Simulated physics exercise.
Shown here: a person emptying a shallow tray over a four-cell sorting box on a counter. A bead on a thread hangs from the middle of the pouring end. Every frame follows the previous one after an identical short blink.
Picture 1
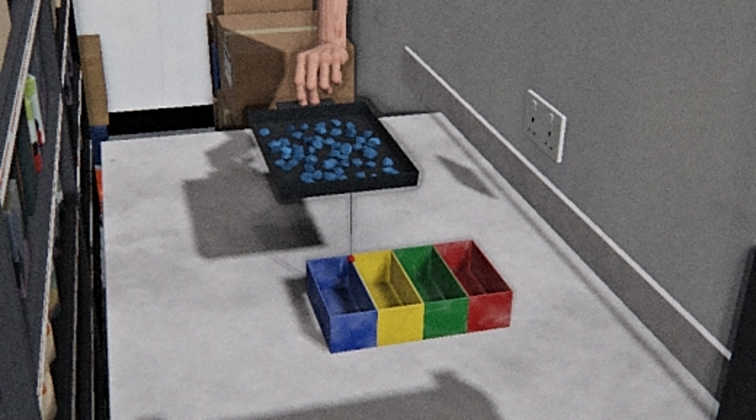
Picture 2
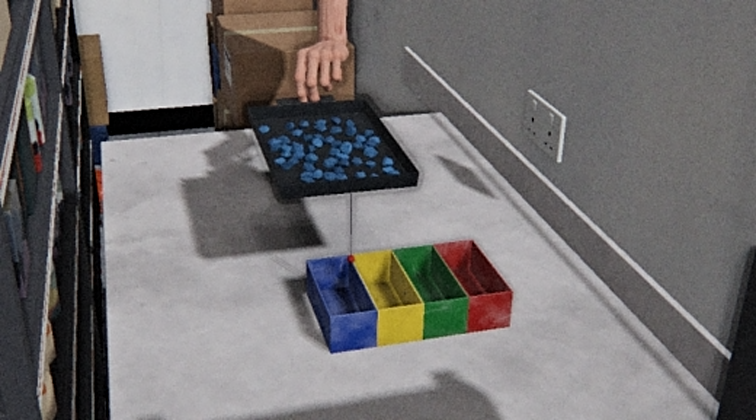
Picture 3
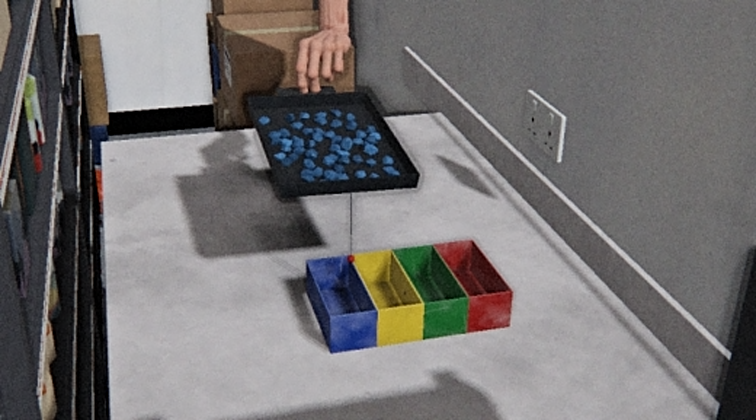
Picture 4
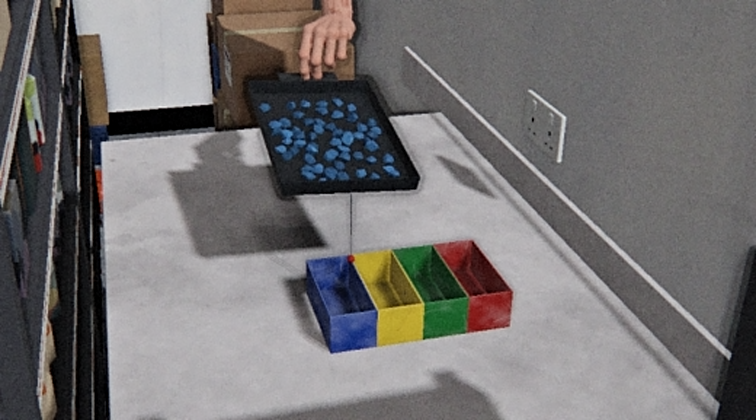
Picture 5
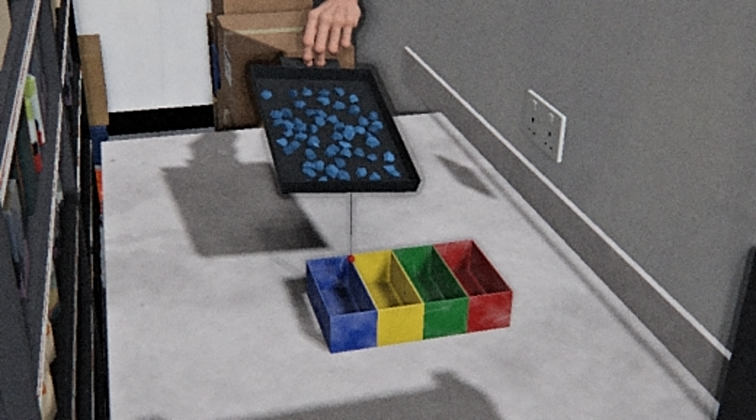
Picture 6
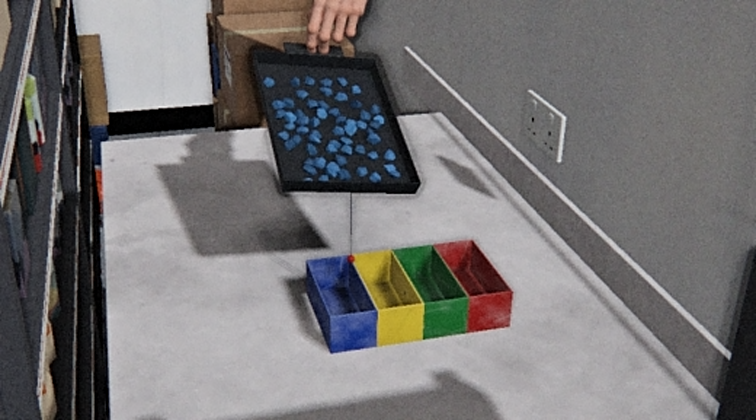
A hand raises the back of a dark tray of blue stones above a four-coloured box.
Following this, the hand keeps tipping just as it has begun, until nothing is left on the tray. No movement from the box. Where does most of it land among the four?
Most of it lands in the green cell.
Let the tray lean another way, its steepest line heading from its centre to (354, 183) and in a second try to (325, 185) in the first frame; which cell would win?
First try: The cell in yellow; second try: The blue cell.
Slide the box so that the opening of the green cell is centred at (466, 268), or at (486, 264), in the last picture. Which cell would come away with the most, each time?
The first time it is the yellow cell; the second time it is that blue cell.
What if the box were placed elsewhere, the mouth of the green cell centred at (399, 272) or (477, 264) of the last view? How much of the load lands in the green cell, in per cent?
About 60 per cent, then about 0 per cent.
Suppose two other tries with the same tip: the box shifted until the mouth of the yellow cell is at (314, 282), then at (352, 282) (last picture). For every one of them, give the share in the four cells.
The first comes to 80 percent and the second to 100 percent.
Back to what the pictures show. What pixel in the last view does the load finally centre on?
Roughly at pixel (419, 303).
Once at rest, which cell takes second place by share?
Second place goes to that yellow cell.
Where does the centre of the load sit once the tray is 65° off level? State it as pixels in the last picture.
Centre estimate: (385, 170).
Shortly afterwards, tray tipped steeply; all but a few on the tray; only a few falling or outside the box.
Next, tray tipped past a quarter turn; near a third on the tray; near half in the green cell; a little in the yellow cell; only a few in the red cell; a little falling or outside the box.
Some moments later, tray tipped past a quarter turn; near two thirds in the green cell; near a quarter in the yellow cell; only a few in the blue cell; only a few in the red cell; only a few falling or outside the box.
In the end, tray tipped past a quarter turn; near two thirds in the green cell; near a quarter in the yellow cell; only a few in the blue cell; only a few in the red cell; only a few outside the box.
